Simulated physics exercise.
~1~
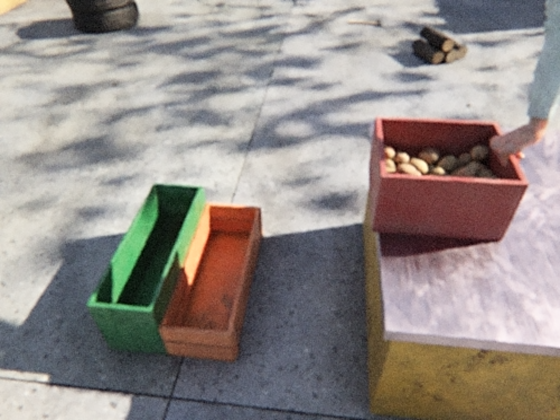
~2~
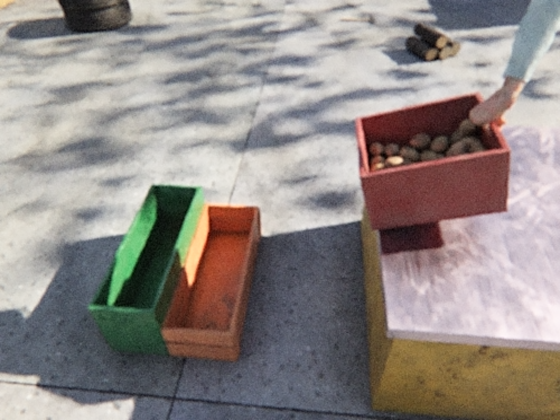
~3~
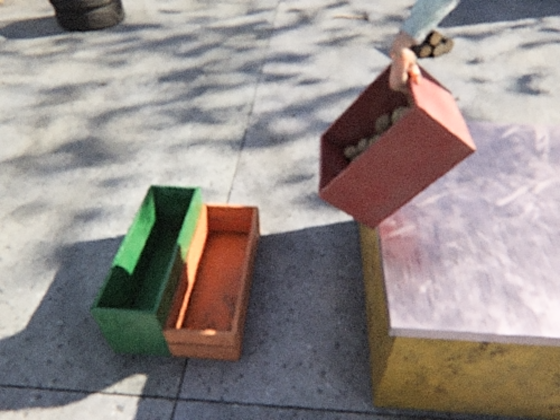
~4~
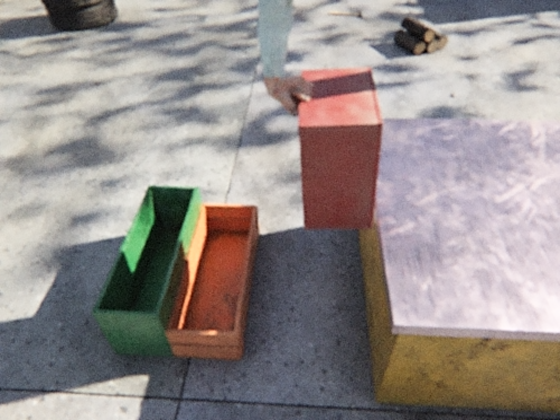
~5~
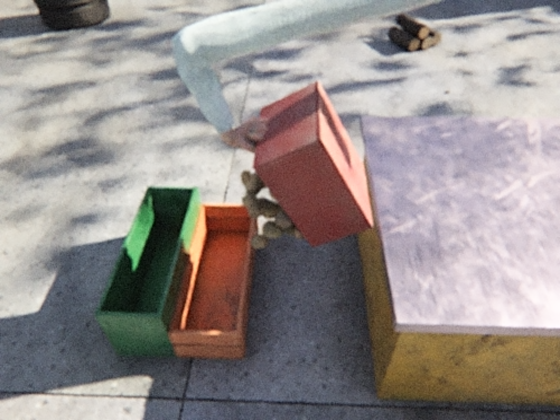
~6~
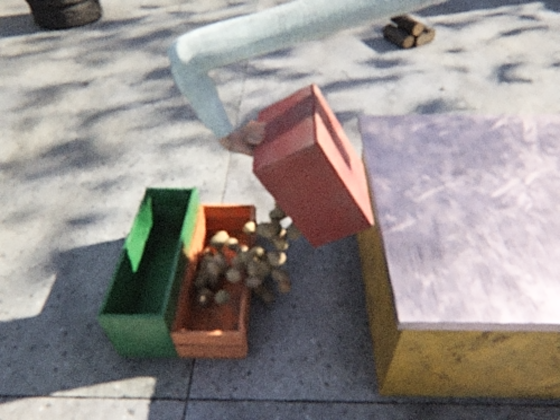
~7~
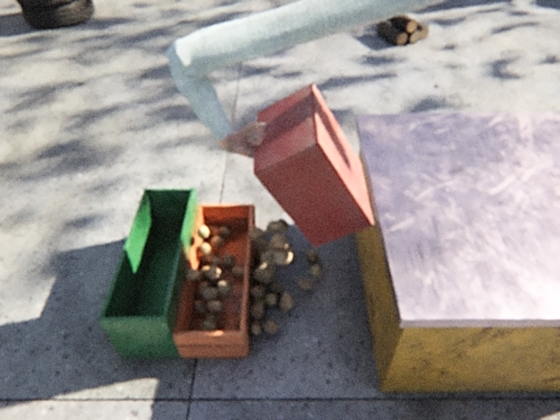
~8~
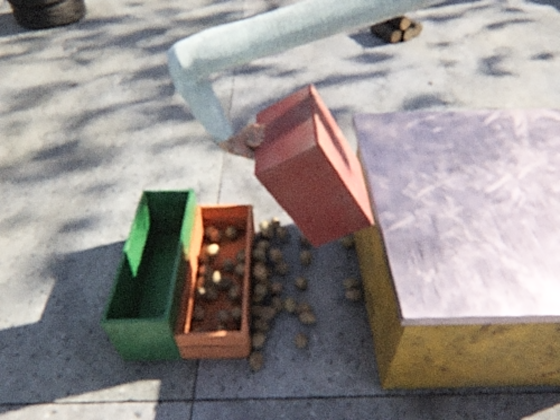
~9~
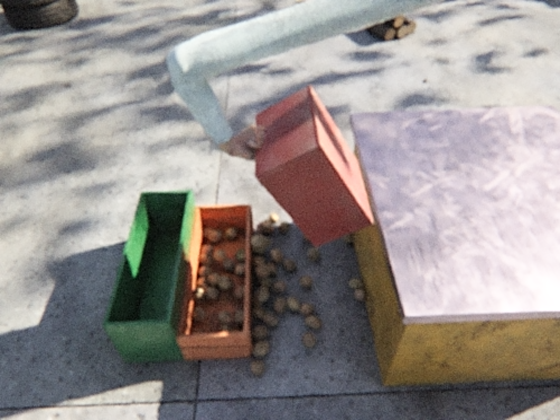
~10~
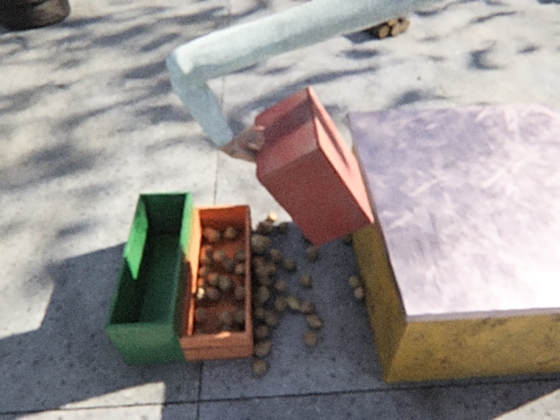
A red box full of potatoes sits at the edge of a bench with a pale top and yellow sides, on sunlit grey paving seen from above. To its left, an orange trough and a green tub stand side by side, both empty, with a tire and some logs behind. A pale-sleeved arm tips the box leftward until it hangs steeply over the edge. Potatoes tumble out, some landing in the orange trough and many scattering on the ground between it and the bench. The box stays tilted, and the green tub remains empty.
